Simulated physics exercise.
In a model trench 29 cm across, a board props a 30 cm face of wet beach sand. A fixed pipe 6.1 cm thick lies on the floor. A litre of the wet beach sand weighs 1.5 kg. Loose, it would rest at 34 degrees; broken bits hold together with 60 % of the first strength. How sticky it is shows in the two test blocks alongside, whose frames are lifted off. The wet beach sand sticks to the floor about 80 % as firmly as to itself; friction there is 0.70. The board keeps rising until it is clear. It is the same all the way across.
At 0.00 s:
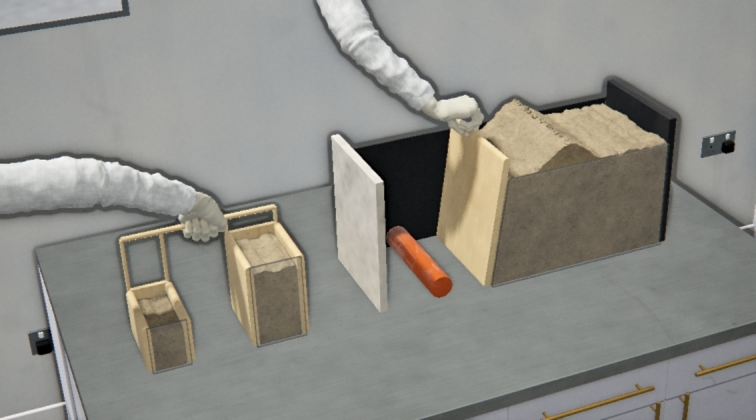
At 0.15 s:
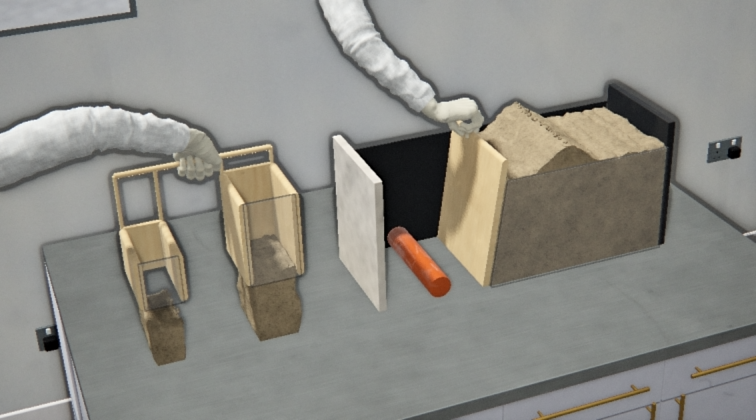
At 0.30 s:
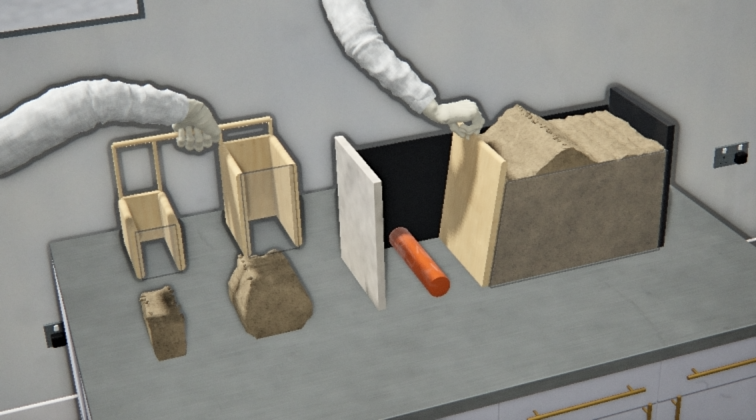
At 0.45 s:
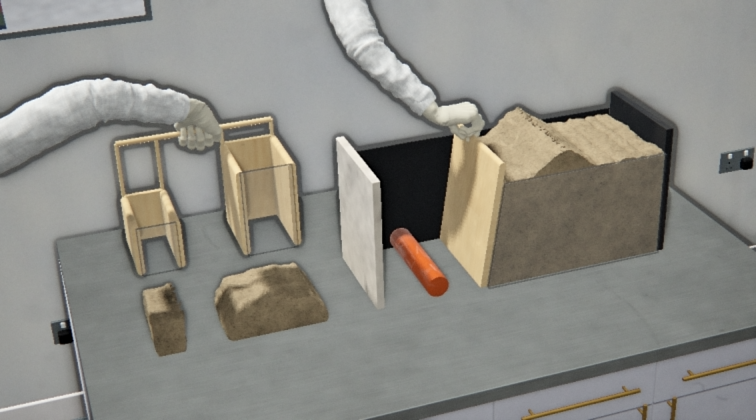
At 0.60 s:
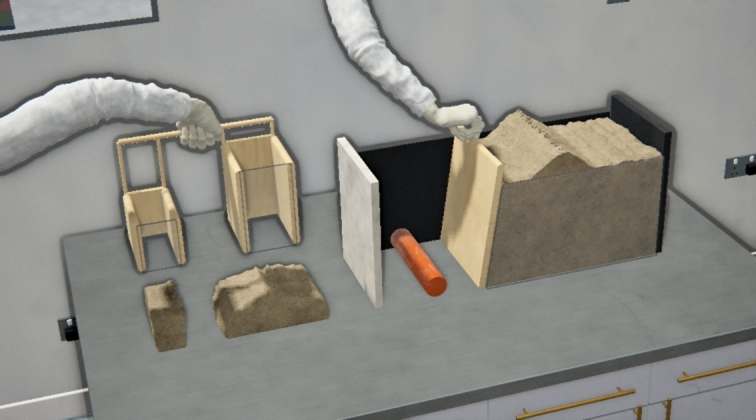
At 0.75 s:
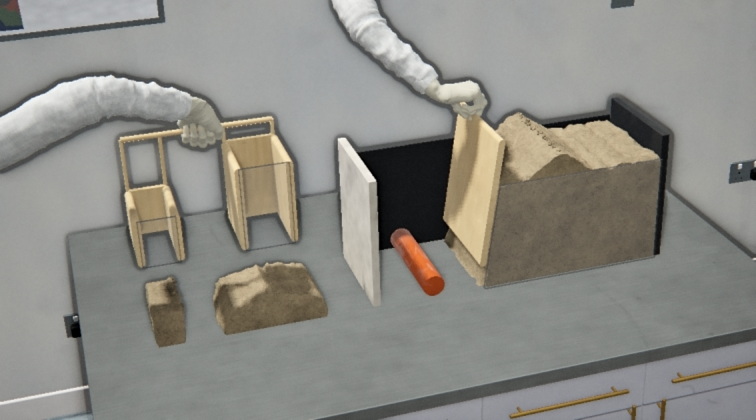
The taller of two small sand blocks slumped into a low mound after a gloved hand lifted their wooden holders away, while the shorter one kept standing; then another hand raised the board beside the big sand pile slightly.
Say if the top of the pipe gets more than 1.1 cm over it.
It is left covered.
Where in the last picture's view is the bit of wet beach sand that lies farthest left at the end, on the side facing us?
At about (430, 276).
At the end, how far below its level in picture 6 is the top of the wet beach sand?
Roughly 6.0 cm.
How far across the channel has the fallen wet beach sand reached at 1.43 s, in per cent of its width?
Some 40 per cent.
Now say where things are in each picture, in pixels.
The first picture shows top of the board at (508, 178), not yet moved; top of the wet beach sand at (563, 147); blocks stand 10 cm, 20 cm (left to right).
The second picture shows top of the board at (507, 180), not yet moved; top of the wet beach sand at (562, 149); blocks stand 10 cm, 19 cm (left to right).
The third picture shows top of the board at (506, 181), not yet moved; top of the wet beach sand at (561, 151); blocks stand 10 cm, 14 cm (left to right).
The fourth picture shows top of the board at (504, 183), not yet moved; top of the wet beach sand at (559, 153); blocks stand 10.0 cm, 9.7 cm (left to right).
The fifth picture shows top of the board at (502, 184), not yet moved; top of the wet beach sand at (557, 155); blocks stand 10.0 cm, 9.5 cm (left to right).
The sixth picture shows top of the board at (503, 160), moved 7.0 cm; top of the wet beach sand at (554, 157); blocks stand 10.0 cm, 9.5 cm (left to right).
After 0.95 s, the face still stands and nothing lies on the pipe.
After 1.19 s, the fallen stuff reaches 7 % of the way across and nothing lies on the pipe.
After 1.43 s, the fallen stuff reaches 38 % of the way across and nothing lies on the pipe.
After 1.67 s, the fallen stuff reaches 52 % of the way across and 3.3 cm lies on the pipe.
After 1.84 s, at the end, the fallen stuff reaches 52 % of the way across and 3.6 cm lies on the pipe.
